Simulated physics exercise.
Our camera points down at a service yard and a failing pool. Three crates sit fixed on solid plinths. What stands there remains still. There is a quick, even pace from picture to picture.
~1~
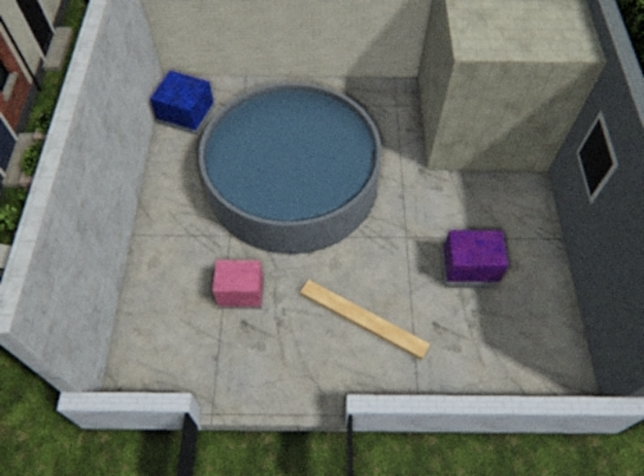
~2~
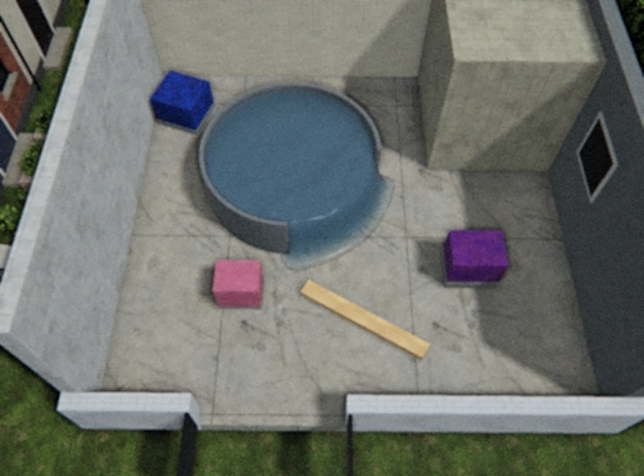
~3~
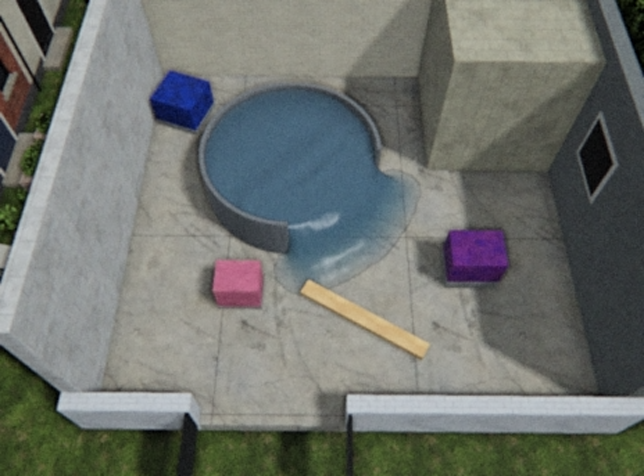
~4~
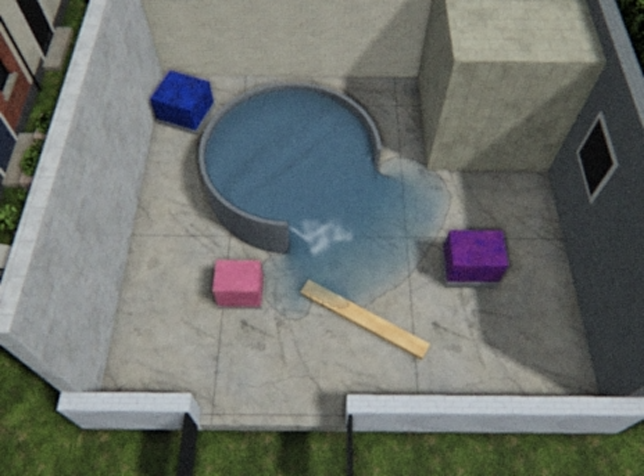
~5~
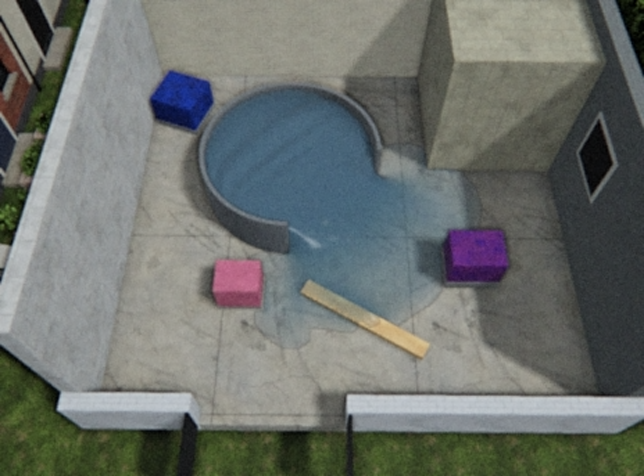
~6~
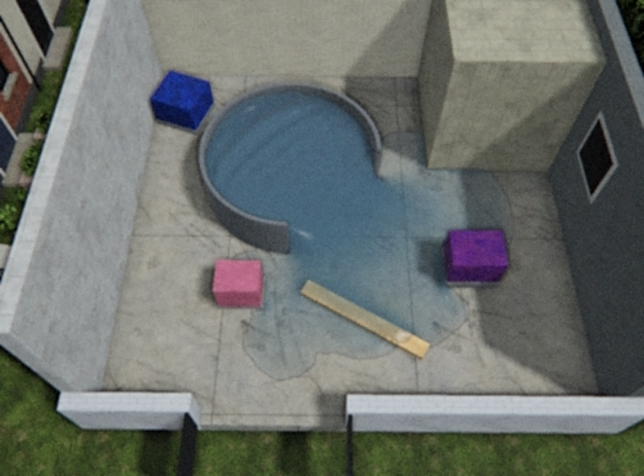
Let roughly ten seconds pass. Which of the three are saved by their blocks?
In the end the pink crate is affected by the water, the purple crate is affected by the water, the blue crate is affected by the water.
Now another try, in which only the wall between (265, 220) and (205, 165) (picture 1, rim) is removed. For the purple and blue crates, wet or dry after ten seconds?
Then: Purple crate is safe, blue crate is topped.
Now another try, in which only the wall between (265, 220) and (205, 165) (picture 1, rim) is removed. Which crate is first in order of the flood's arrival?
First in line is the pink crate.
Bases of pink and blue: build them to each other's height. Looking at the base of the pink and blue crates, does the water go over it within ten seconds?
Pink: Flooded; blue: Flooded.
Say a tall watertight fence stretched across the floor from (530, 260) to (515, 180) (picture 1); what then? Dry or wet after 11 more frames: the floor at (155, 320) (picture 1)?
At that place: Not flooded.
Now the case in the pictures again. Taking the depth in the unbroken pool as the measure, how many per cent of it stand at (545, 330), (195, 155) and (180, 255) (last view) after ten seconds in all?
Around 16, 12 and 6 percent, in that order.
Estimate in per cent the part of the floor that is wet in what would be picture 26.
It comes out near 55 percent.
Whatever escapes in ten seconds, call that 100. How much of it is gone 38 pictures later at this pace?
Working it through, I arrive at 55 per cent.
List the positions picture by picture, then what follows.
Still water in the pool at (291, 151), in the first frame.
The front is at (383, 179), out from the gap at (351, 221), in the second frame.
The front is at (410, 179), out from the gap at (351, 222), in the third frame.
The front is at (429, 171), out from the gap at (351, 223), in the fourth frame.
Water pours out at (351, 224) and has run to (459, 171), in the fifth frame.
Water pours out at (351, 224) and has run to (503, 199), in the sixth frame.
A moment on, water covers 50 % of the floor; the pink crate water round its plinth, the purple crate water round its plinth, the blue crate not reached.
Next, water covers 50 % of the floor; the pink crate water round its plinth, the purple crate water round its plinth, the blue crate not reached.
Then, water covers 55 % of the floor; the pink crate water round its plinth, the purple crate water round its plinth, the blue crate not reached.
Later, water covers 80 % of the floor; the pink crate water round its plinth, the purple crate water round its plinth, the blue crate not reached.
In the end, water covers 100 % of the floor; the pink crate was topped, the purple crate was topped, the blue crate was topped.
